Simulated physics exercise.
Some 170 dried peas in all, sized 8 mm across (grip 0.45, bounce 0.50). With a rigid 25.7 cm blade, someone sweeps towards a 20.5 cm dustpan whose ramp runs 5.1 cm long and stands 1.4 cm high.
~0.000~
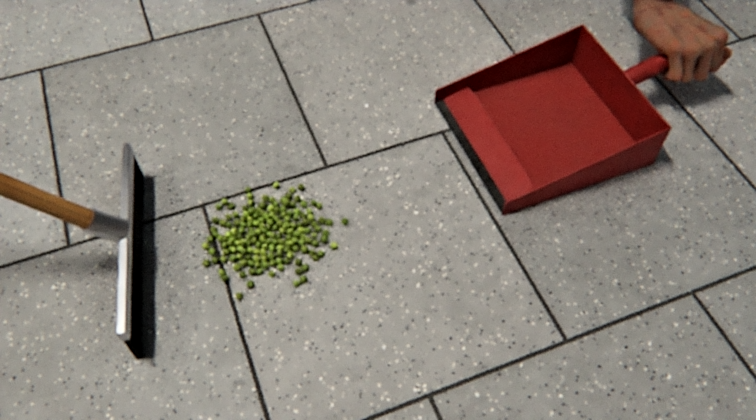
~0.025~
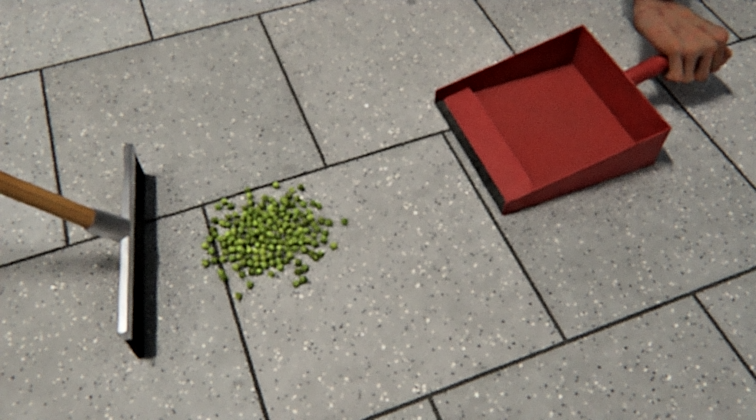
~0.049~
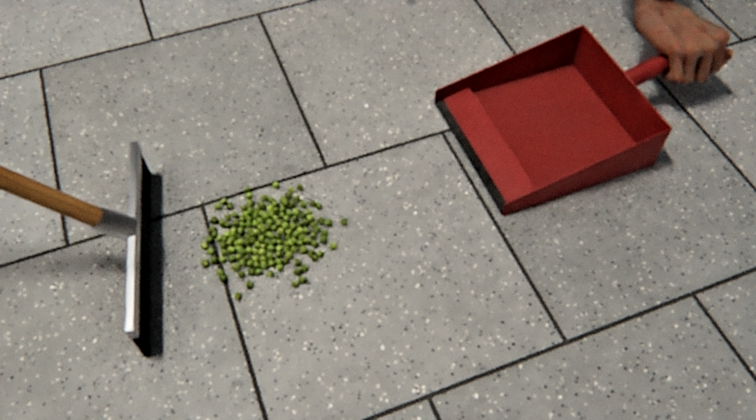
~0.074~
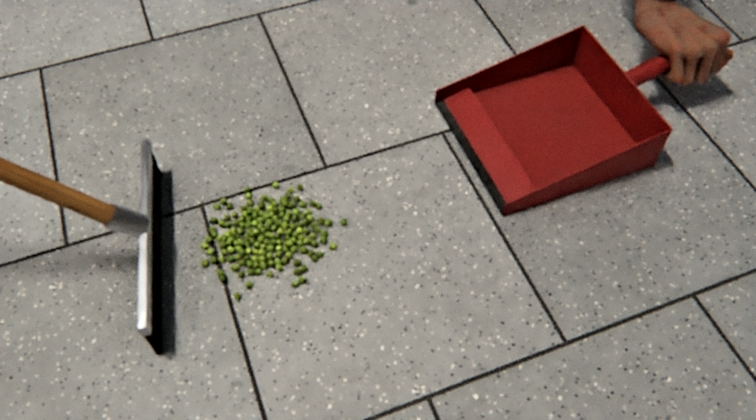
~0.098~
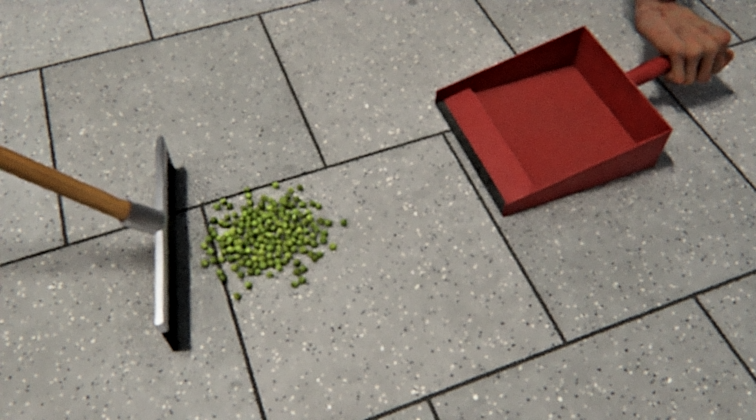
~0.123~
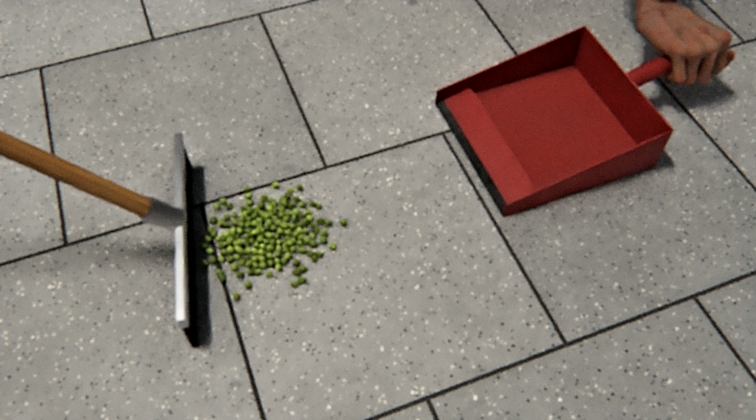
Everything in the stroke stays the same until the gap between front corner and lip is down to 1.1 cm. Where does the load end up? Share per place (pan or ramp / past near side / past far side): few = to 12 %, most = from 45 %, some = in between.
Shares - pan: Some, near side: Some, far side: Few.
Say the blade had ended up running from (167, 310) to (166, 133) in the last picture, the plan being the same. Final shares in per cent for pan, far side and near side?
That ends as pan 5, far 5, and near 25.
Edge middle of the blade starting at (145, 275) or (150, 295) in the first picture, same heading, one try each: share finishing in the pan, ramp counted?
20 and 20 per cent, roughly.
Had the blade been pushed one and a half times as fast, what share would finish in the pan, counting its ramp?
Roughly 25 in a hundred.
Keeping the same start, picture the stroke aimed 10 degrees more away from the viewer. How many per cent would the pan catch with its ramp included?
The pan, ramp included, would get around 20 per cent.
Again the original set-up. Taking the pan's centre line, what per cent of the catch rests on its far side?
Share: Approx. 10 %.
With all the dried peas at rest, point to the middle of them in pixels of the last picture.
Approximately (499, 197) in the last view.
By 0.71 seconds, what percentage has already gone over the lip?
25 %.
Then, at 0.32 s, middle of the blade 20 cm from the lip; 0 % over the lip, far side 0 %, near side 15 %.
After 0.45 s, middle of the blade 9 cm from the lip; 0 % over the lip, far side 0 %, near side 30 %.
Then, at 0.71 s, middle of the blade 4 cm from the lip; 25 % over the lip, far side 0 %, near side 35 %.
At rest (1.9 s), pan 20 %, near side 35 %, far side 0 %, in front of the lip or behind the blade 40 %.
